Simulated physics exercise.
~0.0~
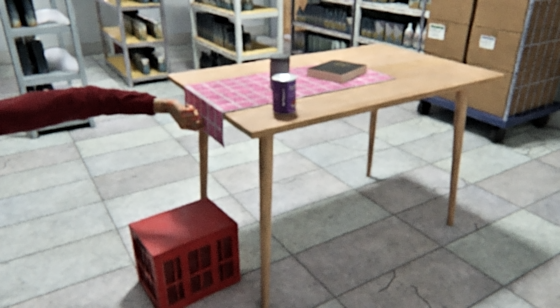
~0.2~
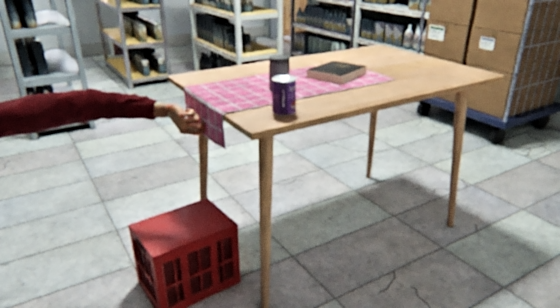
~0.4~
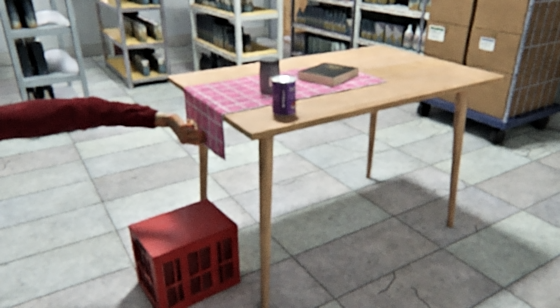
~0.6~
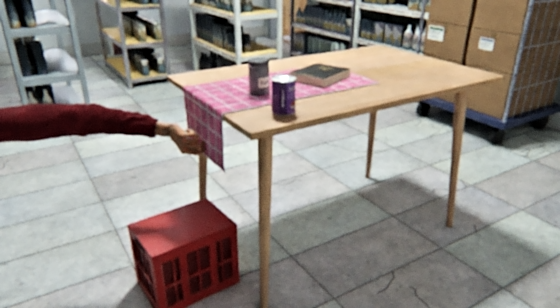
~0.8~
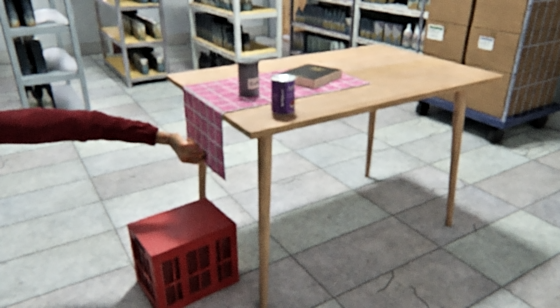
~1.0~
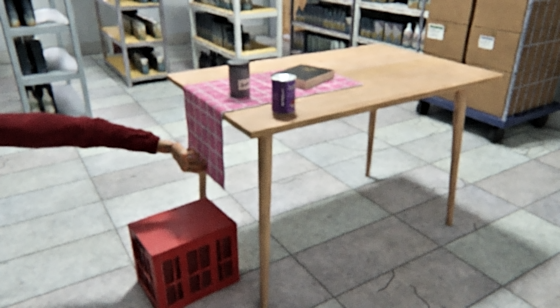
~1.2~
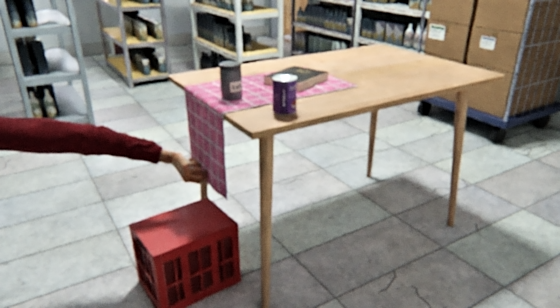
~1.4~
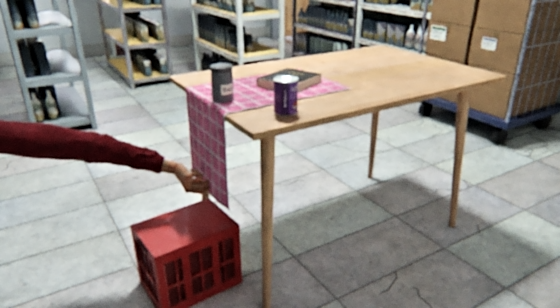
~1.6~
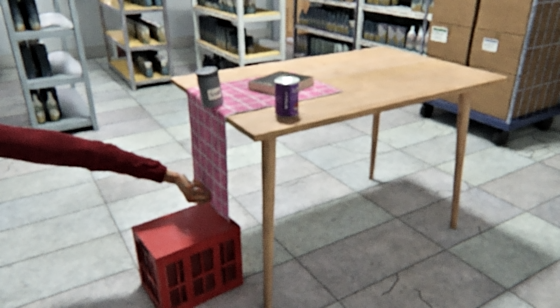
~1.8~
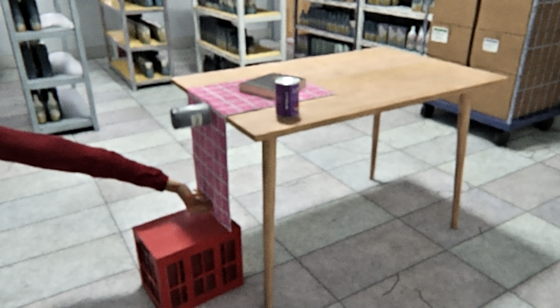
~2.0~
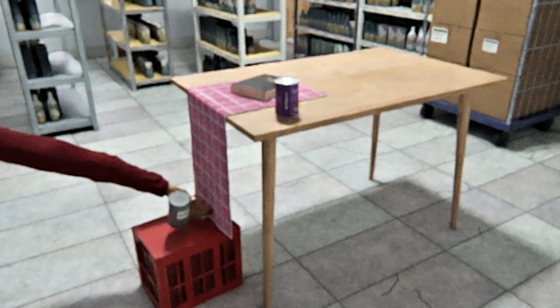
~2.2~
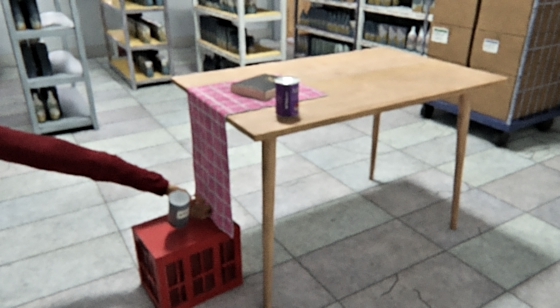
The clip opens on a wooden table in a storeroom, with a pink tea towel hanging over its left end above a red crate, and a grey jar, a black book and a purple tin on top. A hand in a dark red sleeve holds the hem and draws it steadily downward. The jar and book ride left with the cloth, while the tin stays put. As the hem reaches the crate, the jar tips over the edge and falls. It ends upside down on the crate beside the hand, with the book and tin still on the table.
